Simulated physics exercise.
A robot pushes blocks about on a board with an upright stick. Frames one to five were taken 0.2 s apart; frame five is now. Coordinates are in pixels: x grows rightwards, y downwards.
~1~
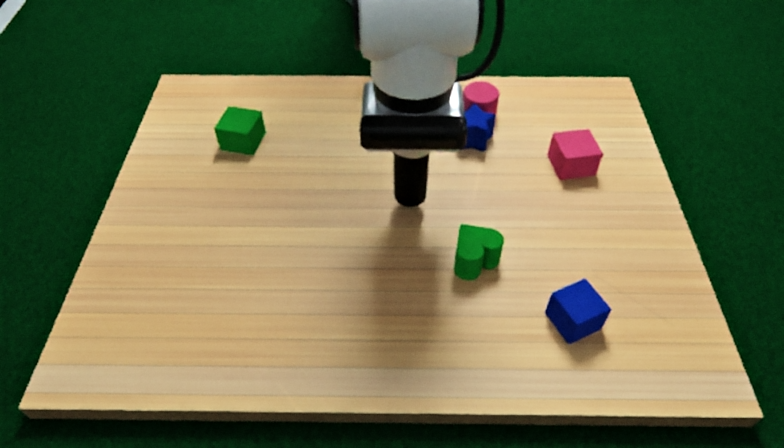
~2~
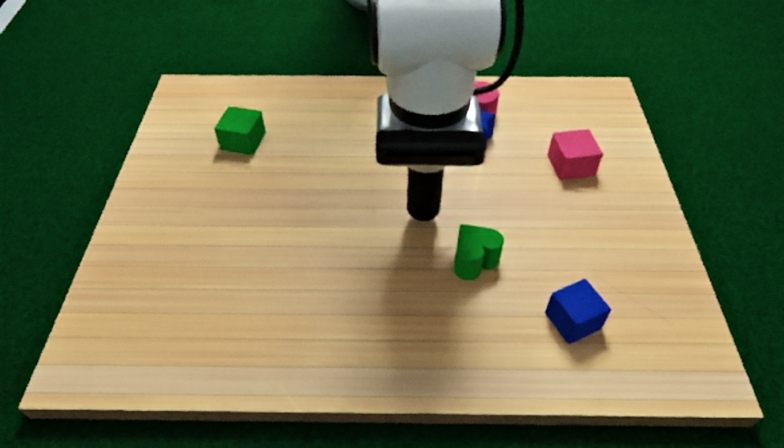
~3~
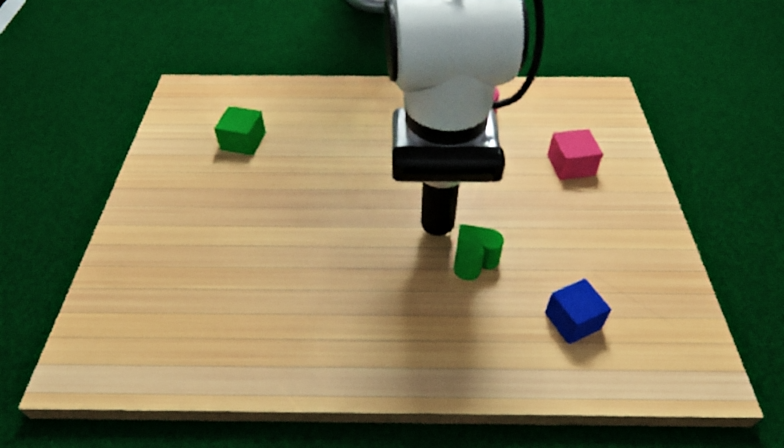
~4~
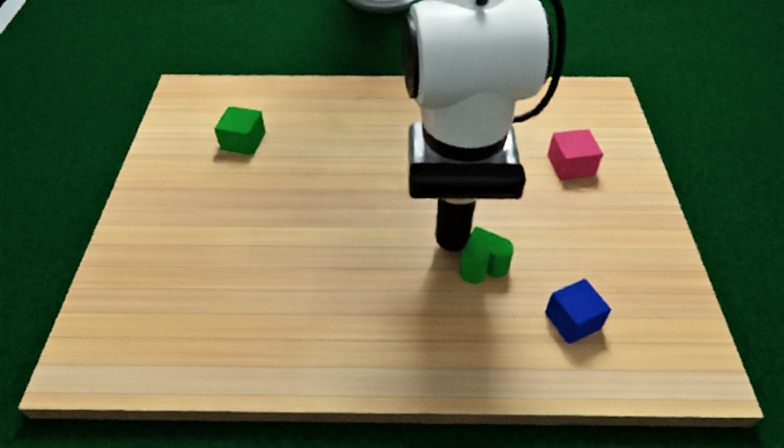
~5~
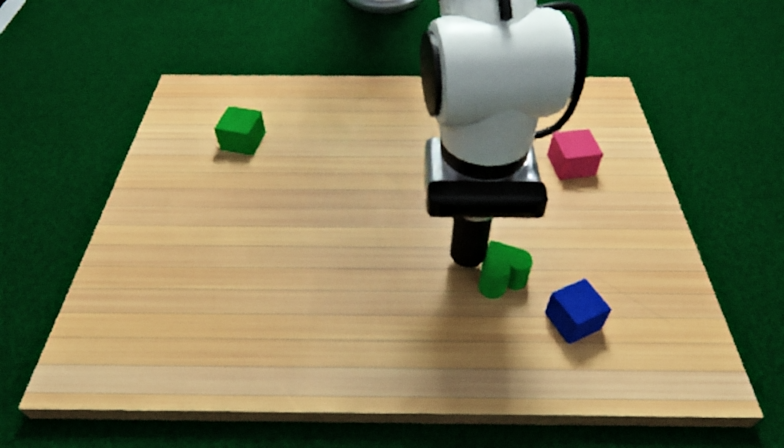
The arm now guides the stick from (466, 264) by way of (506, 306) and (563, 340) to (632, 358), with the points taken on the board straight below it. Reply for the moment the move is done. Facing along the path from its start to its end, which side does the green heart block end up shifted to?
It is pushed towards the left-hand side.
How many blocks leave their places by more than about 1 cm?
It will shift two blocks.
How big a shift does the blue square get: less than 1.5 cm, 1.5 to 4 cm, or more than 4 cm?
Beyond 4 cm.
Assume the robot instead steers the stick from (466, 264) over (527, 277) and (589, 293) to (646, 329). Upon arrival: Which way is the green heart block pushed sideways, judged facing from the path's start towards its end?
Off to the right side.
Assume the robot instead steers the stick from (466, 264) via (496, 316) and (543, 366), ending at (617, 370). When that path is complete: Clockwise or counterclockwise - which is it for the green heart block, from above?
Seen from above, its turn is counter-clockwise.
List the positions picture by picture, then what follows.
The first frame shows lower end of the stick at (410, 196), tops of blocks, green heart block at (477, 240), blue square at (582, 300).
The second frame shows stick at (424, 210), blocks as before.
The third frame shows stick at (438, 224), blocks as before.
The fourth frame shows stick at (452, 239), green heart block at (486, 245).
The fifth frame shows stick at (468, 255), green heart block at (505, 259), blue square at (582, 300).
What follows on the original path. One third of the way, stick at (509, 297); green heart block at (550, 281), turned 25° anticlockwise; blue square at (593, 303).
Two thirds of the way, stick at (568, 331); green heart block at (570, 282), turned 70° anticlockwise; blue square at (617, 303), turned 35° clockwise.
At the end, stick at (637, 349); green heart block at (570, 282), turned 70° anticlockwise; blue square at (641, 301), turned 35° anticlockwise.
